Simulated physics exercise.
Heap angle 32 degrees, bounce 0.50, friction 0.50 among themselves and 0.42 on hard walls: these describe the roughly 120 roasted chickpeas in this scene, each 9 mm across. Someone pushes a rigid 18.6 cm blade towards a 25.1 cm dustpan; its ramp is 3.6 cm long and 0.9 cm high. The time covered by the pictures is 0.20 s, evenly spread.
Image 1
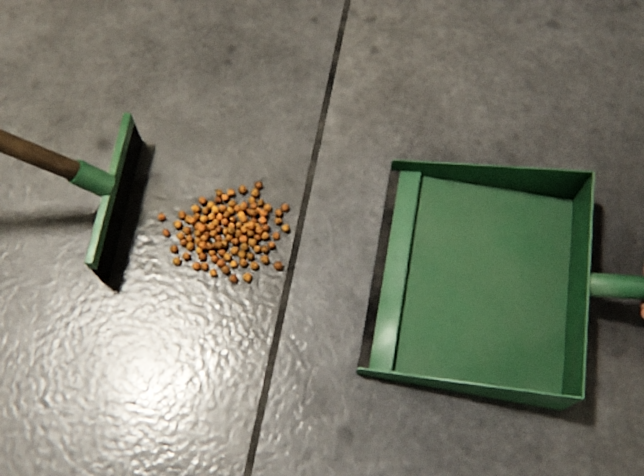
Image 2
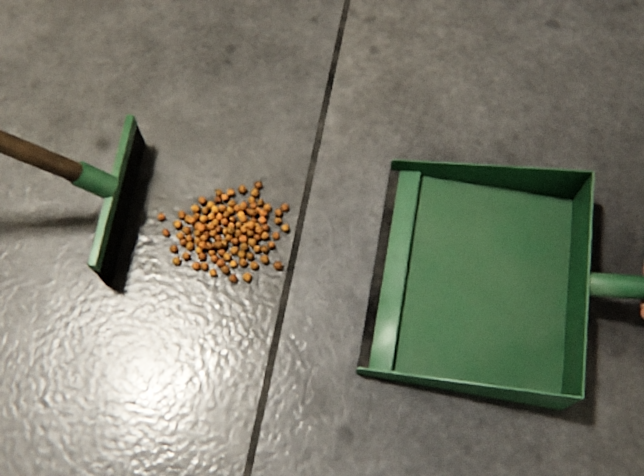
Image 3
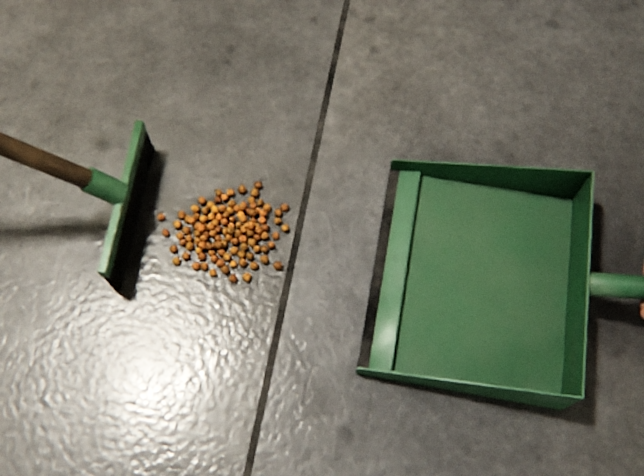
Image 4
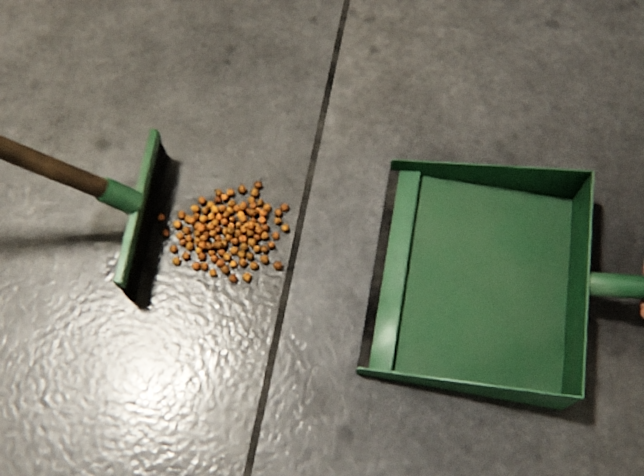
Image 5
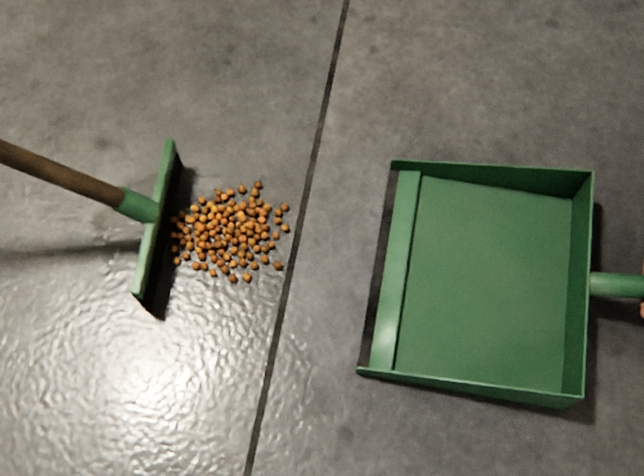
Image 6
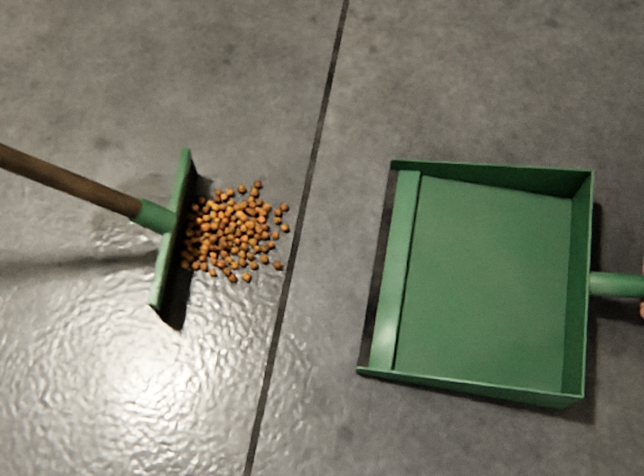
A green dustpan sat still on the right of a gray tiled floor while a green blade on a wooden handle slid rightward from the left, reaching a small heap of chickpeas and nudging its near edge.
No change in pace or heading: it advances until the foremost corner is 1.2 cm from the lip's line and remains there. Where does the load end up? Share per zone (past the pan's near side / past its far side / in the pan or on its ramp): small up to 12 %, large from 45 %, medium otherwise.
Near side - small; far side - small; pan - medium.
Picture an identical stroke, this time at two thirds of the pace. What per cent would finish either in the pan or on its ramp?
It would be around 25 percent.
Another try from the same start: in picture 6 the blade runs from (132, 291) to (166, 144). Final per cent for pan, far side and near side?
Pan 20 % / far 0 % / near 5 %.
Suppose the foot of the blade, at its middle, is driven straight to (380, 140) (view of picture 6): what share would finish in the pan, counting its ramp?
That would come to near 20 percent.
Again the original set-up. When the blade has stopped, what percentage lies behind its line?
Around 30 in a hundred.
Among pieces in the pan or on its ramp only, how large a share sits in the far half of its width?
Around 0 percent.
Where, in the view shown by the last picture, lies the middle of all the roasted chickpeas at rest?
In the last view, approximately (366, 280).
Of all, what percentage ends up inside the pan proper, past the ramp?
Estimate: Close to 5 per cent of the total.
Then, 0.20 s after the last picture, middle of the blade 12 cm from the lip; 0 % over the lip, far side 0 %, near side 0 %.
Then, 0.33 s after the last picture, middle of the blade 5 cm from the lip; 0 % over the lip, far side 0 %, near side 0 %.
Then, 0.59 s after the last picture, middle of the blade 2 cm from the lip; 25 % over the lip, far side 0 %, near side 5 %.
In the end, near side 5 %, far side 0 %, pan 25 %, in front of the lip or behind the blade 70 %.
